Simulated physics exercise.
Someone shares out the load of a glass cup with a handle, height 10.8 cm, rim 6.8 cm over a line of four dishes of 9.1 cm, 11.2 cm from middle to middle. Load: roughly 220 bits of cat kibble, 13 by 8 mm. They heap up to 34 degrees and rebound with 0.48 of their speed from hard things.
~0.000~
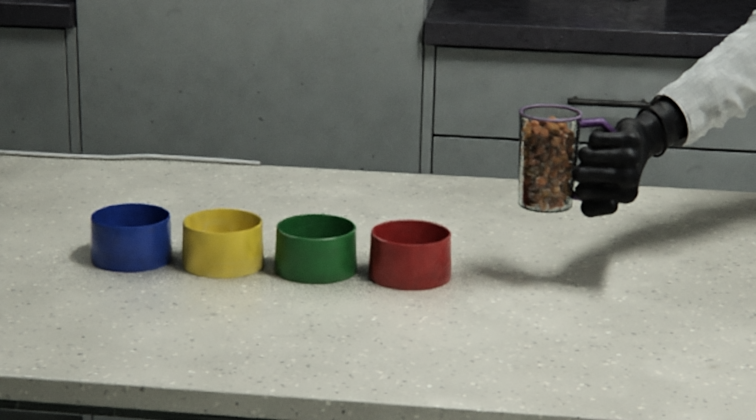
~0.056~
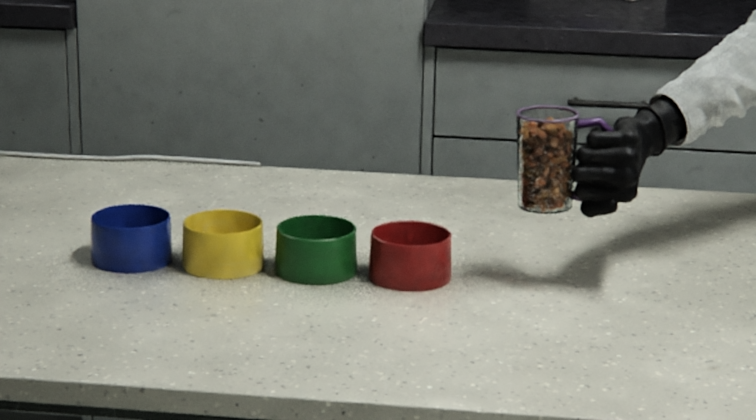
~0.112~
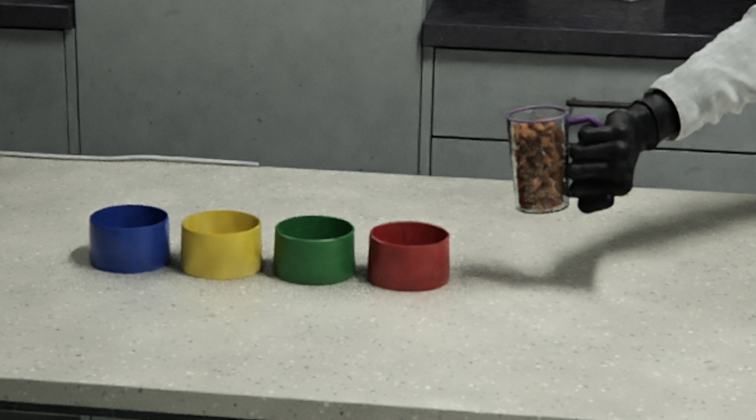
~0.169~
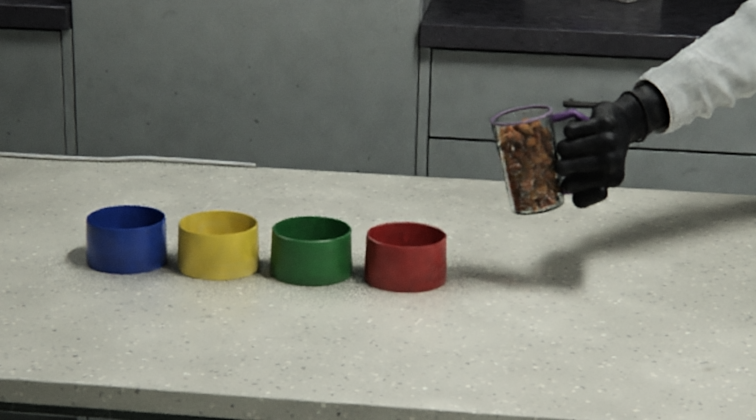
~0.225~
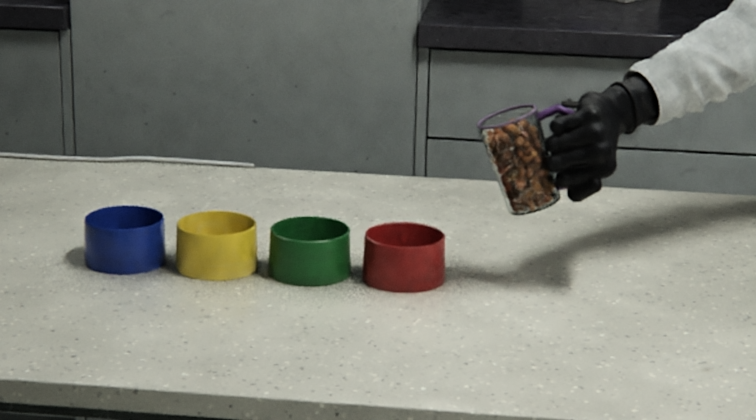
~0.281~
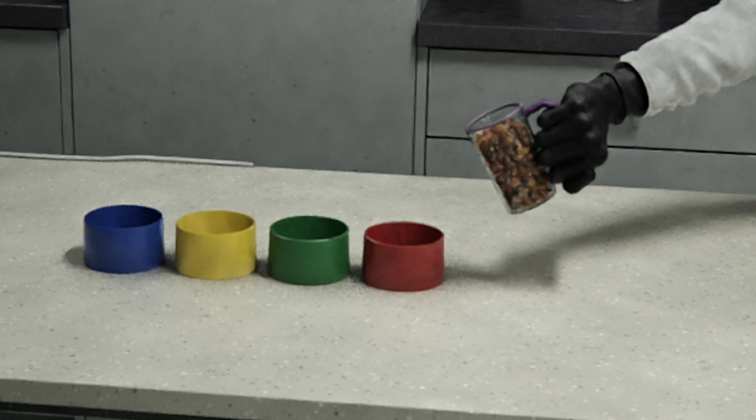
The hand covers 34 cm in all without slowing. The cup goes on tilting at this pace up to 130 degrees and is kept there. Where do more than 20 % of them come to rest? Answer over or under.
Red: Under, blue: Under, green: Over, yellow: Under, counter: Over.
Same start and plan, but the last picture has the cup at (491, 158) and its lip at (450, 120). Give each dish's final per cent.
Red 0; blue 0; green 0; yellow 90.
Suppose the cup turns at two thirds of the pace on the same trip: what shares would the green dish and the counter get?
Green 70, counter 20.
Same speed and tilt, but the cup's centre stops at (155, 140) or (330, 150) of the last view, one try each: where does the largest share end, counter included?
Most goes to: Green, then green.
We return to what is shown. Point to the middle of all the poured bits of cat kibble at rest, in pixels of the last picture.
Around (329, 264).
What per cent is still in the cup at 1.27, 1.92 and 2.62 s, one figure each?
In turn: 20, 0, 0.
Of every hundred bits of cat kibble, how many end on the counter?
About 40 per cent.
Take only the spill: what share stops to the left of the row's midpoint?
Some 0 per cent.
After 1.27 s, tilt 130 degrees; cup holds 20 %, red 10 %, green 25 %.
After 1.92 s, tilt 130 degrees; cup holds 0 %, red 10 %, green 50 %.
After 2.62 s, tilt 130 degrees; cup holds 0 %, red 10 %, green 50 %.
In the end, at 2.9 s, red 10 %, blue 0 %, green 50 %, yellow 0 %, counter 40 %.
